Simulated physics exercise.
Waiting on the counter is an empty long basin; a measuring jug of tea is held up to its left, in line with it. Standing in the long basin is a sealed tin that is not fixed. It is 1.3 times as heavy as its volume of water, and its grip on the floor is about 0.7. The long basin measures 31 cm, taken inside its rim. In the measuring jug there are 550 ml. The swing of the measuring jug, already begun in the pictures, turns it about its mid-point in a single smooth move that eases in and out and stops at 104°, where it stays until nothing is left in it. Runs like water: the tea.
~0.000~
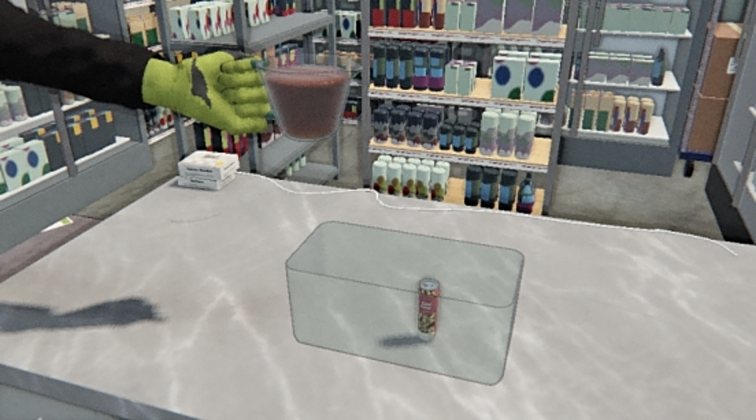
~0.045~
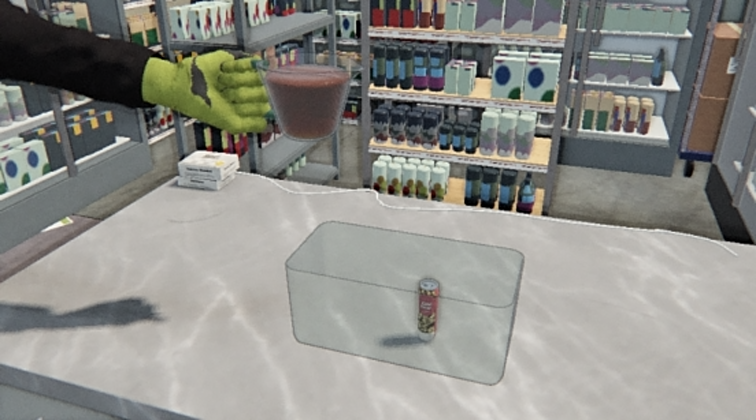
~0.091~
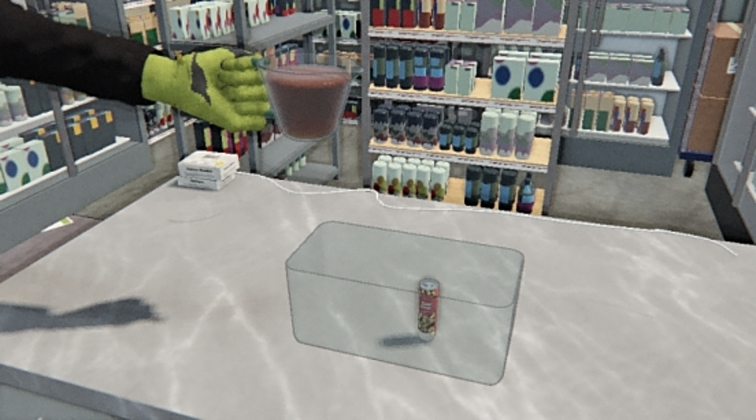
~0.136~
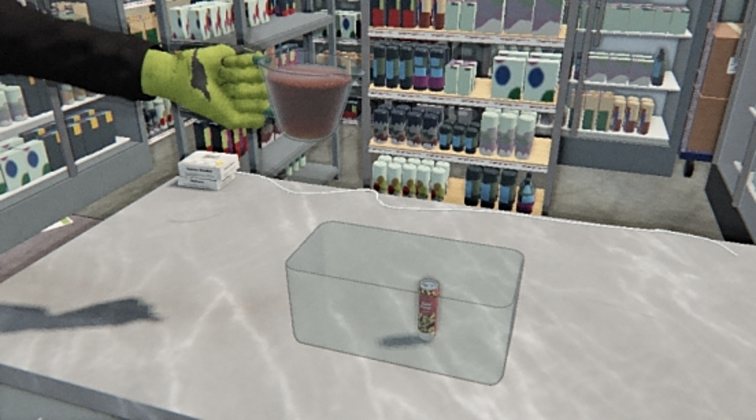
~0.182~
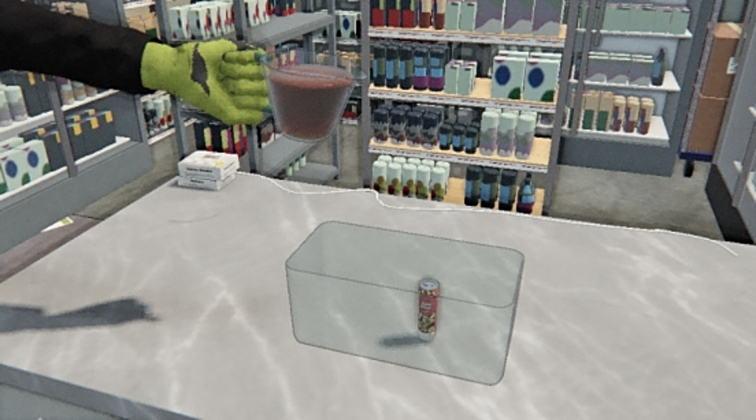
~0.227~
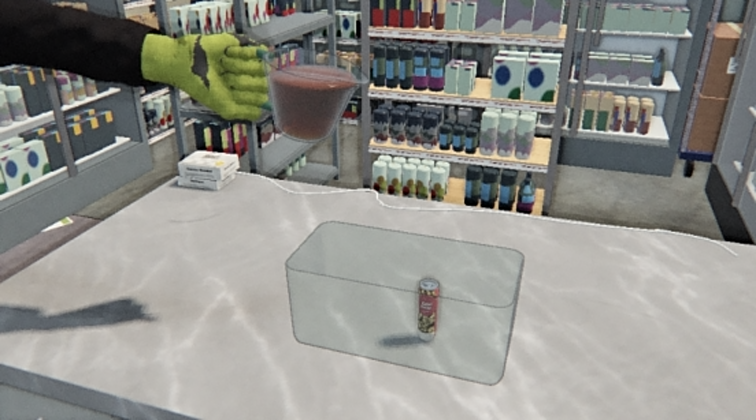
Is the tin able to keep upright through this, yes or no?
No, it topples.
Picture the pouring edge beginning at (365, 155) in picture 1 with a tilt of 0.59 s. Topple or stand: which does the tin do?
Result: Tin upright.
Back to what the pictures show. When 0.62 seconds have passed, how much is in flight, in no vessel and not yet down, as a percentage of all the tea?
Estimate: About 34 % of all of it.
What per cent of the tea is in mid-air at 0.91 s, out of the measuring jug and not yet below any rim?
About 20 percent.
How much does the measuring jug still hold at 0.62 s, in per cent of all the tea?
About 58 per cent.
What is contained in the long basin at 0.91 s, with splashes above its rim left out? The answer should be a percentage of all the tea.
I'd say roughly 72 in a hundred of it.
By 0.62 s the tilt is 68° and 58 per cent is still to pour; the tin stands where it began.
By 0.91 s the tilt is 100° and 7 per cent is still to pour; the tin stands 2 cm from where it began.
By 1.21 s the tilt is 104° and 0 per cent is still to pour; the tin lies on its side.
By 1.54 s the tilt is 104° and 0 per cent is still to pour; the tin lies on its side.
At rest the tin lies on its side.
